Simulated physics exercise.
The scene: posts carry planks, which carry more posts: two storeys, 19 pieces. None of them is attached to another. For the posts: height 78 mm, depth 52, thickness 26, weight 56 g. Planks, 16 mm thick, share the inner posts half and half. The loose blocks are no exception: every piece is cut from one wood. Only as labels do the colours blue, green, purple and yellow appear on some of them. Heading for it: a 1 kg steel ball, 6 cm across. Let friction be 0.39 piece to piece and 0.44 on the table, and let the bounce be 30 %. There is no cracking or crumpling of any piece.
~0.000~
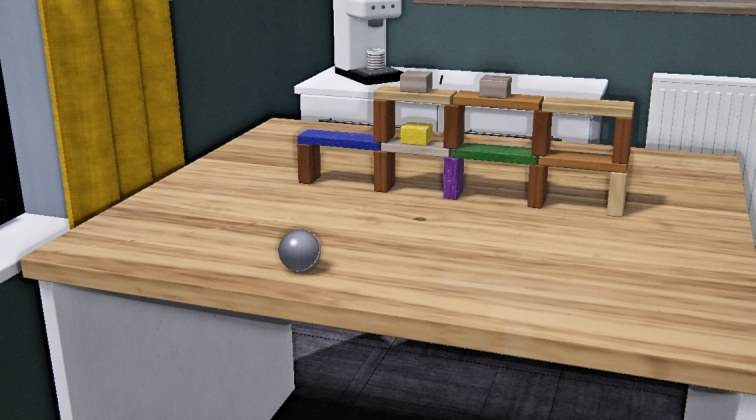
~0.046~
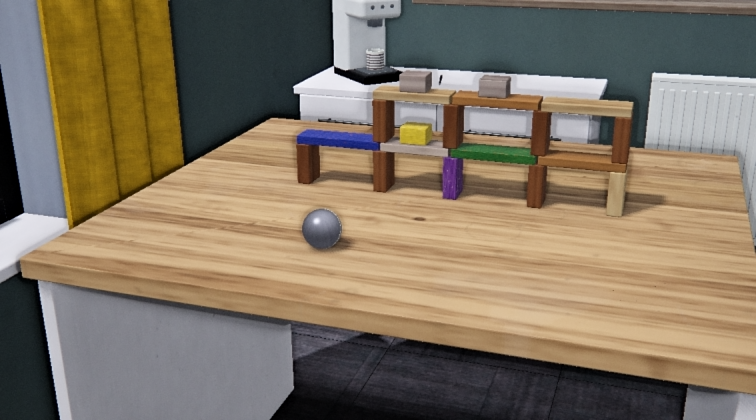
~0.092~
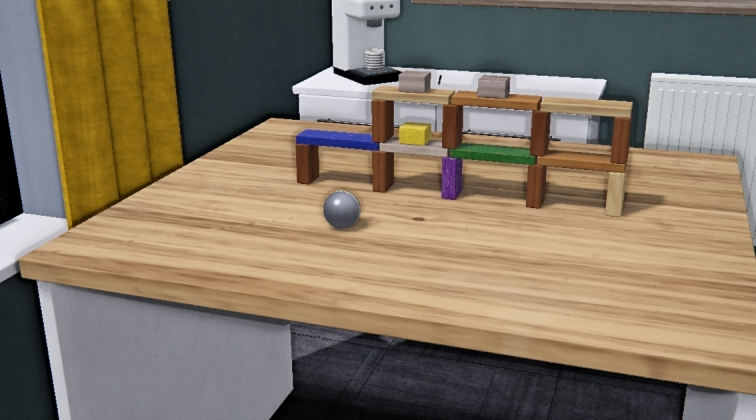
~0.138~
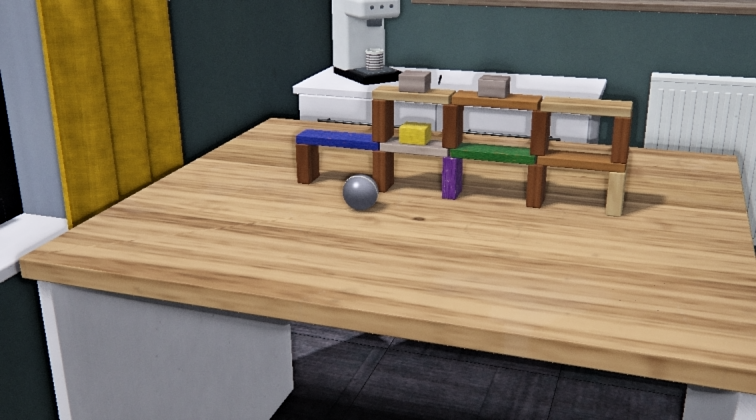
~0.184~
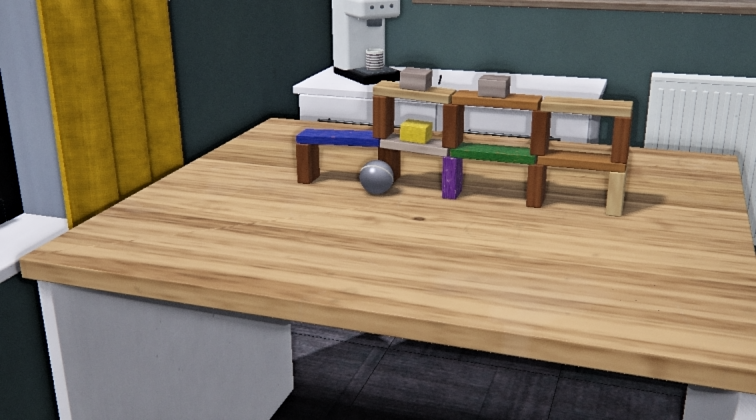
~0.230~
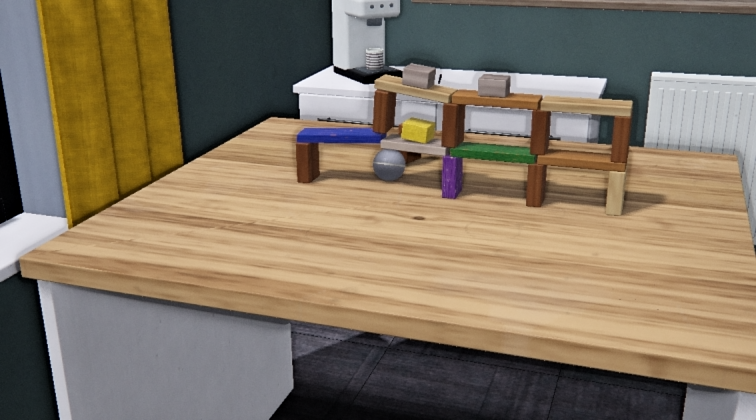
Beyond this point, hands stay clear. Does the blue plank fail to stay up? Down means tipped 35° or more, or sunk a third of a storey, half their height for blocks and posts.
Yes, it comes down.
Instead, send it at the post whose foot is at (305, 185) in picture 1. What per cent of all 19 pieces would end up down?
Under that change the share is 10 in a hundred.
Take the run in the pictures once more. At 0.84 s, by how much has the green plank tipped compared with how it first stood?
I'd estimate close to 0°.
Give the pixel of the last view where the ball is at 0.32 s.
Pixel position: Around (411, 144).
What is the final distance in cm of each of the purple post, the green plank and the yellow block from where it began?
Here purple ends up 0 centimetres away, green 0 centimetres and yellow 10 centimetres.
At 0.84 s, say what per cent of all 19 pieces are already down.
By then 40 %.
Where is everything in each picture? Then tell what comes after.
In the first picture (pixels give the middle of a visible side), ball (300, 251) 33 cm from contact, 1.9 m/s; blue plank (338, 143); yellow block (413, 136); green plank (493, 157); none has stirred.
The second picture shows ball (322, 229) 24 cm from contact, 1.9 m/s; blue plank (337, 143).
The third picture shows ball (342, 210) 15 cm from contact, 1.9 m/s; blue plank (336, 143).
The fourth picture shows ball (361, 192) 6 cm from contact, 1.9 m/s; blue plank (336, 143).
The fifth picture shows ball (377, 177) after contact, 1.6 m/s; blue plank (337, 141); yellow block (413, 134) 3° from how it stood; movement in 5 of them.
The sixth picture shows ball (389, 165) after contact, 1.6 m/s; blue plank (338, 139) 10 mm from its place; yellow block (414, 133) 6° from how it stood; purple post (449, 178); steepest lean 7°, the plank at (411, 92); movement in 7 of them.
After 0.32 s, ball still moving; 4 of the 19 pieces down; blue plank 34° from how it stood, 33 mm lower; yellow block 41° from how it stood, 38 mm lower.
After 0.50 s, ball still moving; 7 of the 19 pieces down; blue plank 32° from how it stood, 37 mm lower; yellow block 42° from how it stood, 59 mm lower.
After 0.84 s, ball still moving; 8 of the 19 pieces down; blue plank 12° from how it stood, 6 cm lower; yellow block 45° from how it stood, 8 cm lower.
In the end (1.7 s), ball rolling away; 8 of the 19 pieces down; blue plank 12° from how it stood, 6 cm lower; yellow block 42° from how it stood, 8 cm lower; purple post unmoved. From the last view, middles, blue plank near (327, 164), yellow block near (395, 170).
